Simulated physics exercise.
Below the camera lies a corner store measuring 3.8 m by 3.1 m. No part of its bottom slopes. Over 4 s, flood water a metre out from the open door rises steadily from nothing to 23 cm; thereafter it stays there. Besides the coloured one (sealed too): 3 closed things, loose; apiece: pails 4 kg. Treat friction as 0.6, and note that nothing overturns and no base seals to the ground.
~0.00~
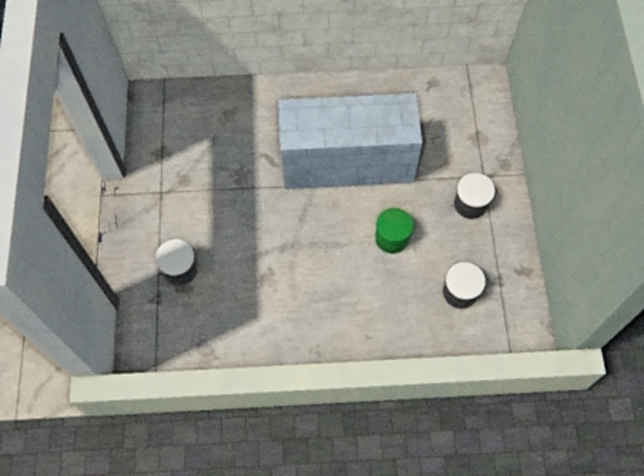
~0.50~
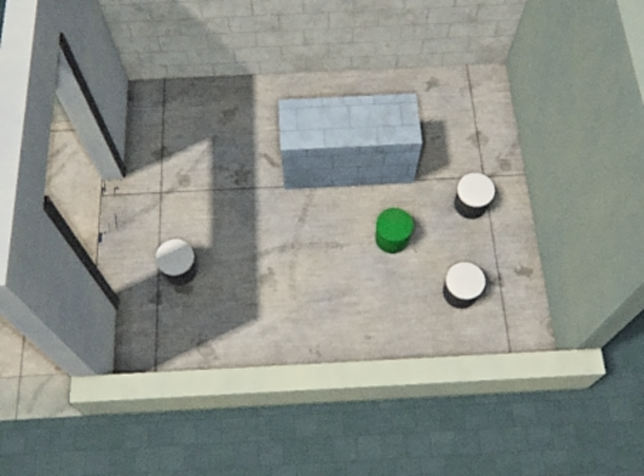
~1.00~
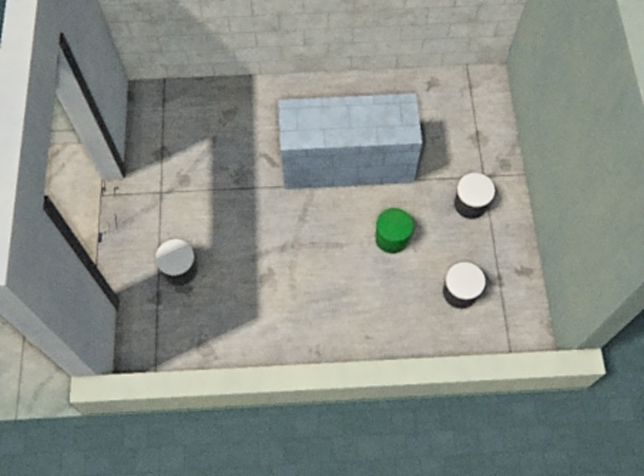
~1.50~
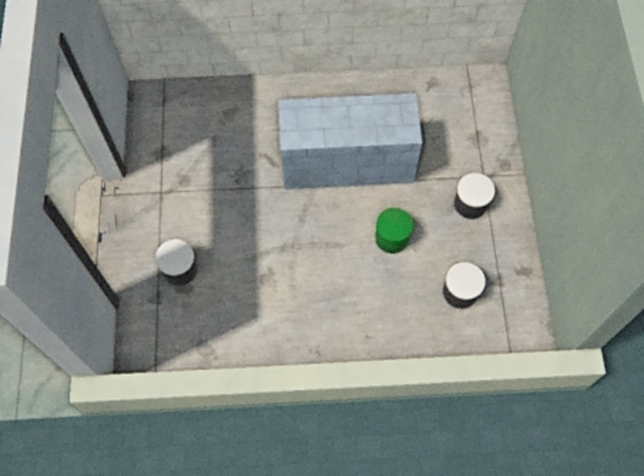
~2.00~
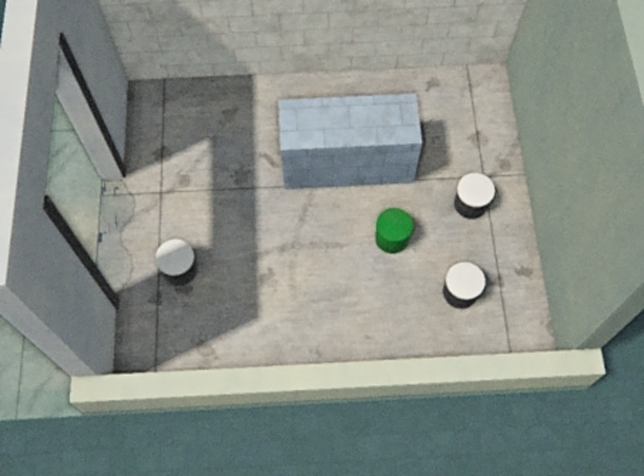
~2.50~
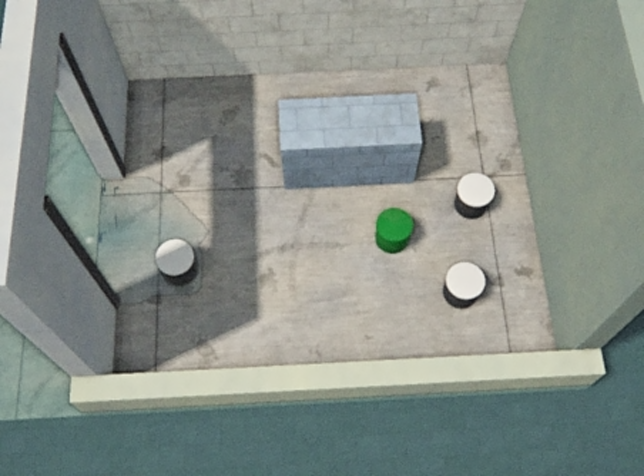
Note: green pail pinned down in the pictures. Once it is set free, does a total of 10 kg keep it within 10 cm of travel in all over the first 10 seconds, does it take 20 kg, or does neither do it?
Heavier wins.
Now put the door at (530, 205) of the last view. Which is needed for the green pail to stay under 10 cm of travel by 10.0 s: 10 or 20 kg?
Result: Heavier option only.
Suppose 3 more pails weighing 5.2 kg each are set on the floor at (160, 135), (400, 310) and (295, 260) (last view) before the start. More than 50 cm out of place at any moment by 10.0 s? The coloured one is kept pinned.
In that order: Short of it, over, more.
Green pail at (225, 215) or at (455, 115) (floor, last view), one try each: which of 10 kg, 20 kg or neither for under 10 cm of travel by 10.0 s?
In turn: Only the heavier mass works; only the heavier mass works.
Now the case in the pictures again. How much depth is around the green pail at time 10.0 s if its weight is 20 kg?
Something like 13 centimetres.
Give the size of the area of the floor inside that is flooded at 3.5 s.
Near 3.0 m2 in all.
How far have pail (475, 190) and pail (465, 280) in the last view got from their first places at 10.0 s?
Shifts: 80 cm / 80 cm.
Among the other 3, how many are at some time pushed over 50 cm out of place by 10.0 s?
3.
After 3.5 s the green pail would be 0 cm from its start with 10 kg and 0 cm from its start with 20 kg; 0 cm of water round it then.
After 4.5 s the green pail would be 0 cm from its start with 10 kg and 0 cm from its start with 20 kg; 5 cm of water round it then.
After 7.0 s the green pail would be 22 cm from its start with 10 kg and 0 cm from its start with 20 kg; 7 cm of water round it then.
After 10.0 s the green pail would be 113 cm from its start with 10 kg and 0 cm from its start with 20 kg; 13 cm of water round it then.
